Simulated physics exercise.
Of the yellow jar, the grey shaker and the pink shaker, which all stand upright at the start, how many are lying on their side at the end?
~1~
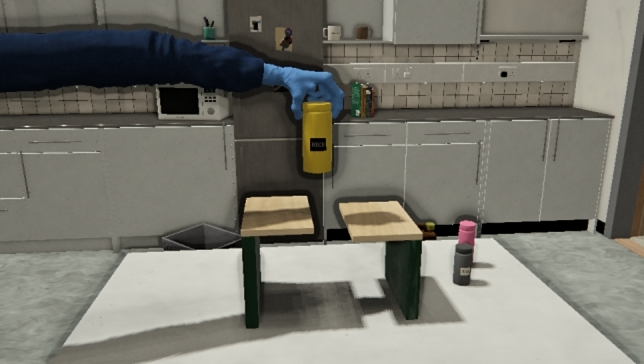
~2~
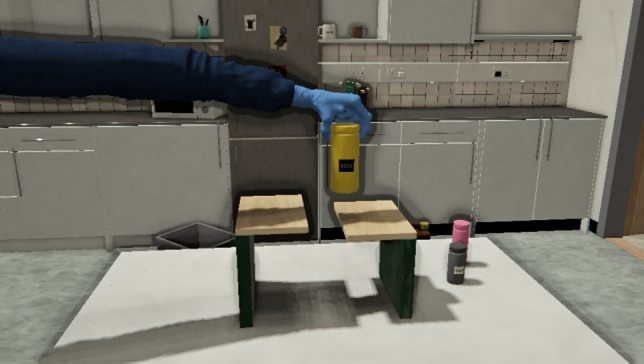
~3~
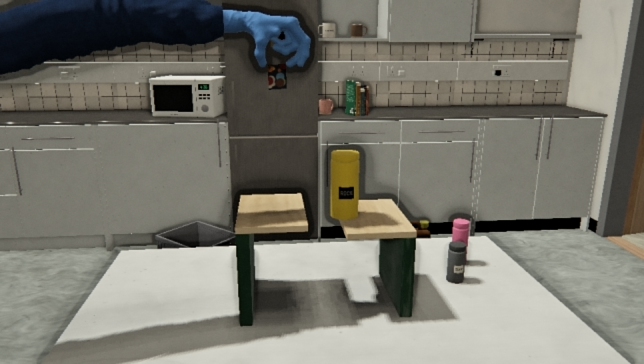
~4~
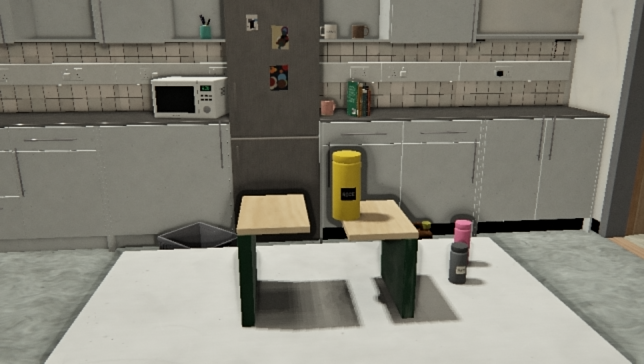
None of them are lying on their side at the end. The yellow jar and both shakers are all still upright.
